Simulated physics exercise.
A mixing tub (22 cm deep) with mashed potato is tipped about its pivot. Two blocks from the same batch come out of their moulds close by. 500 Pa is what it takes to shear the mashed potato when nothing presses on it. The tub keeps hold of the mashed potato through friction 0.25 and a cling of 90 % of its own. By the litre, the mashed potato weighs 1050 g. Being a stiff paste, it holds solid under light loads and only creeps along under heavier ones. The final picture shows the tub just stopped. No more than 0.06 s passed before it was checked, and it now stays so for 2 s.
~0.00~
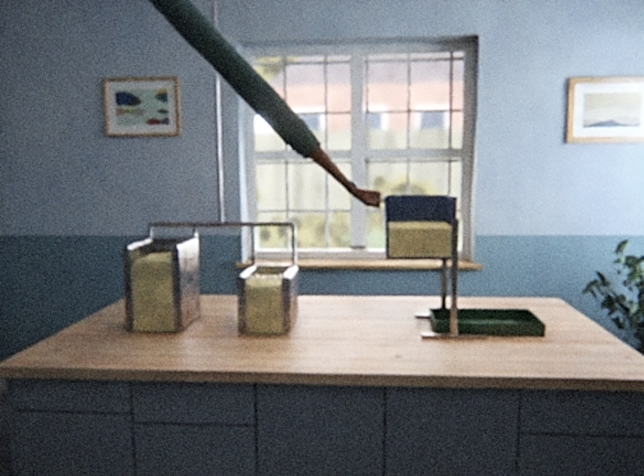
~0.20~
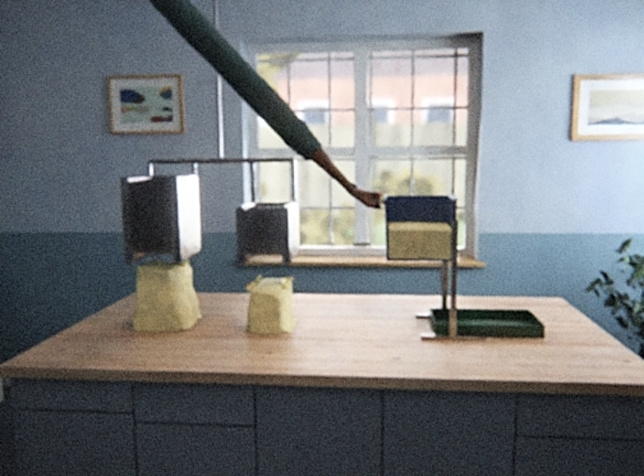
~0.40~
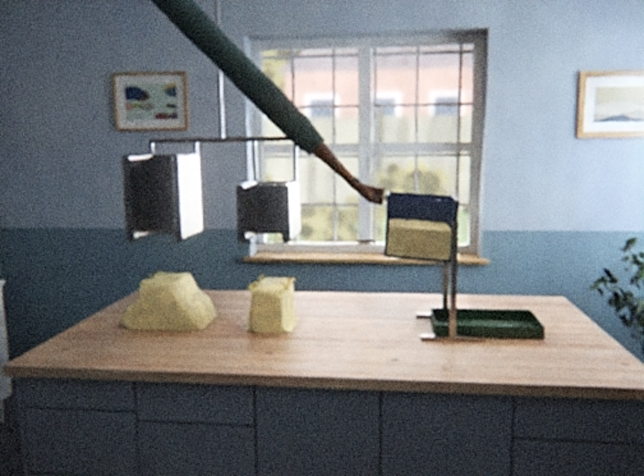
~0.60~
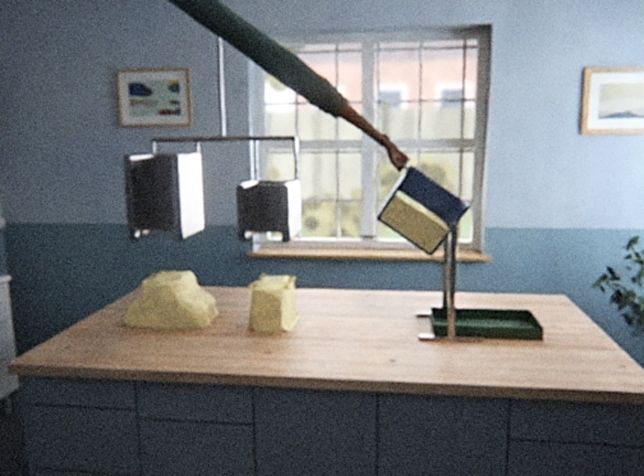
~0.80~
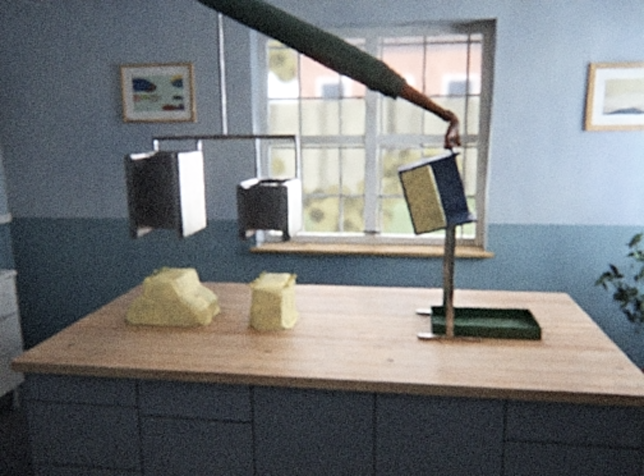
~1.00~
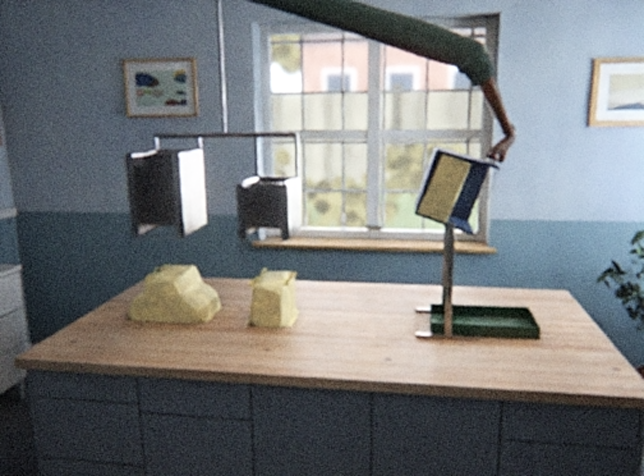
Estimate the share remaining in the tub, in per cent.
I would say roughly 50 per cent remains in the tub.
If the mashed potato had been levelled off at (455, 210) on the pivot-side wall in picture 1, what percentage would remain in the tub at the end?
I'd say close to 30 % stays in the tub.
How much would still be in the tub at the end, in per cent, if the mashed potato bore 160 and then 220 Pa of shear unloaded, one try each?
16 in a hundred, followed by 25 in a hundred.
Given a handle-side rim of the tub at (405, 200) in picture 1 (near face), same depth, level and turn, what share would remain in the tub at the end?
100 %, roughly.
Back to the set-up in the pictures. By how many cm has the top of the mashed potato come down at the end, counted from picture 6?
18 cm or so.
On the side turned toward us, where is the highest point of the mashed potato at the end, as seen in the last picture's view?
I'd say it peaks at roughly (441, 203) in the last picture.
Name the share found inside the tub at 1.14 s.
The tub holds around 100 % of the load then.
By 1.14 s, the tub is at 108 degrees and holds 100 %.
By 1.31 s, the tub is at 108 degrees and holds 52 %.
By 1.48 s, the tub is at 108 degrees and holds 50 %.
By 1.65 s, the tub is at 108 degrees and holds 50 %.
By 3.00 s, at the end, the tub is at 108 degrees and holds 50 %.
